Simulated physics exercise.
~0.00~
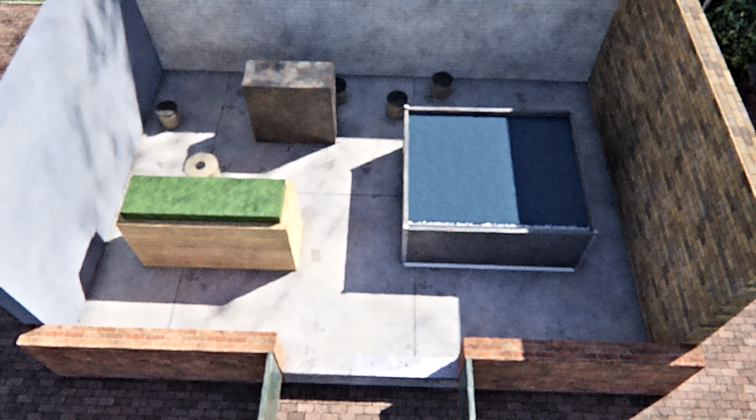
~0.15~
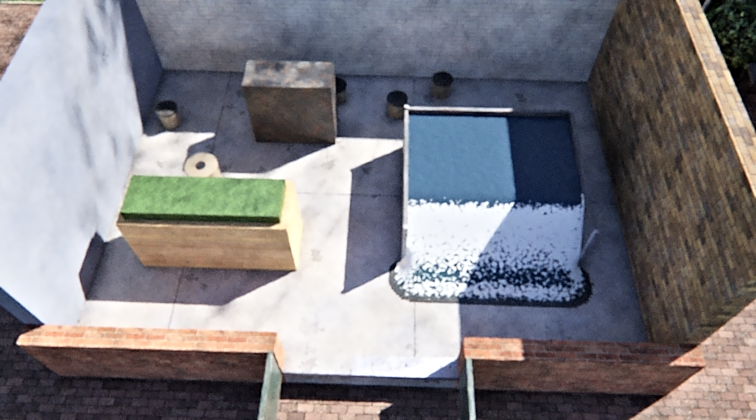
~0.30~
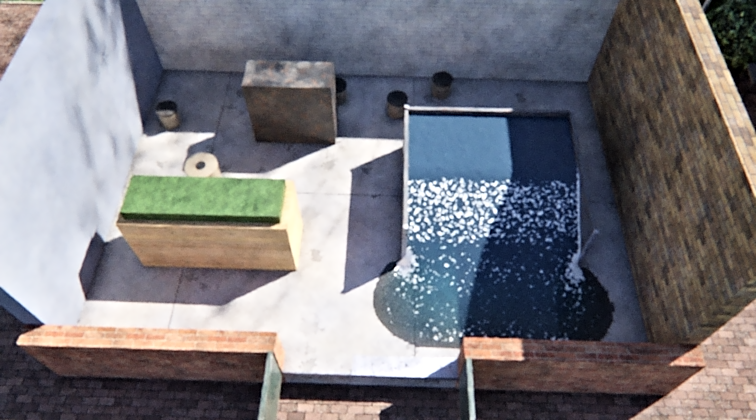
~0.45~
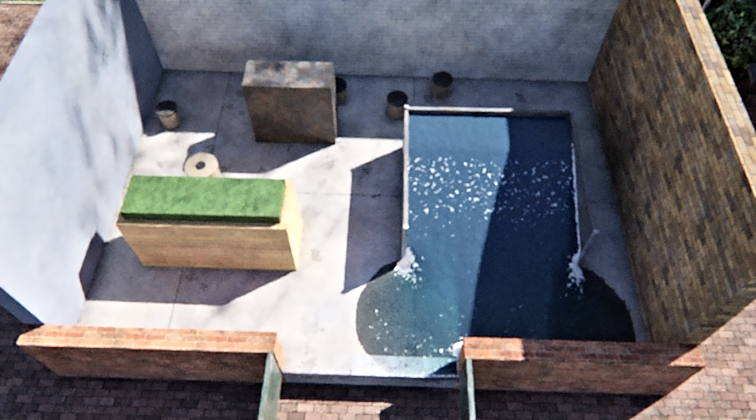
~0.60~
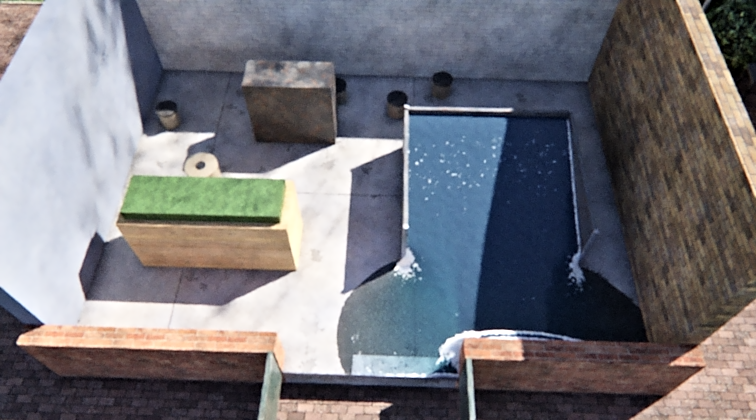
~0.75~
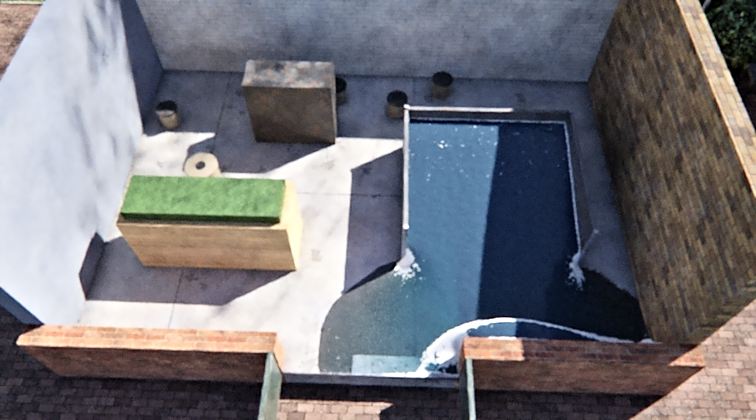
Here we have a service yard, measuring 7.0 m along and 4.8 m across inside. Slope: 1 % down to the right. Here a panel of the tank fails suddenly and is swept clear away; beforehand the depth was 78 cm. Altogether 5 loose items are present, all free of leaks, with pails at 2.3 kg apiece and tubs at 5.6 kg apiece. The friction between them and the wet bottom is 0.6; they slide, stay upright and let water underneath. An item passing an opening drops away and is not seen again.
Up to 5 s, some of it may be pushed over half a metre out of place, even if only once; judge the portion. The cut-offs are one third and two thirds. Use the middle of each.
The way it's going, it will be the middle band.
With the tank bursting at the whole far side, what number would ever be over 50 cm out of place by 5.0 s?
In that case the number is 5.
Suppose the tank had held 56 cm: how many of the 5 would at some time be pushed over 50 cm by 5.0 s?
That would make 2 of them.
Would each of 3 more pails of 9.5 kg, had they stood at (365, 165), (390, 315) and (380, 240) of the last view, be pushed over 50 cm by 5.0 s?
Well, in turn they are below that, above that and below that.
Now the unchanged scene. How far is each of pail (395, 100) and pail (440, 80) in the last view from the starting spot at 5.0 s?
Taking them in turn, I get 120 cm for the first and 250 cm for the second.
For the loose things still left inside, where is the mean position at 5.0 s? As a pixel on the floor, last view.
Somewhere near (251, 133).
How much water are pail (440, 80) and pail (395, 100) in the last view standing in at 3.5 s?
Depth approx. 4 cm / 0 cm.
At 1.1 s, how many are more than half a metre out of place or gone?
Result: 0.
After 1.1 s 0 of 5 are over 50 cm from their spots; 0 afloat.
After 2.2 s 0 of 5 are over 50 cm from their spots; 0 afloat.
After 3.5 s 0 of 5 are over 50 cm from their spots; 0 afloat.
After 5.0 s 3 of 5 are over 50 cm from their spots, and 3 have been at some point; 3 afloat.
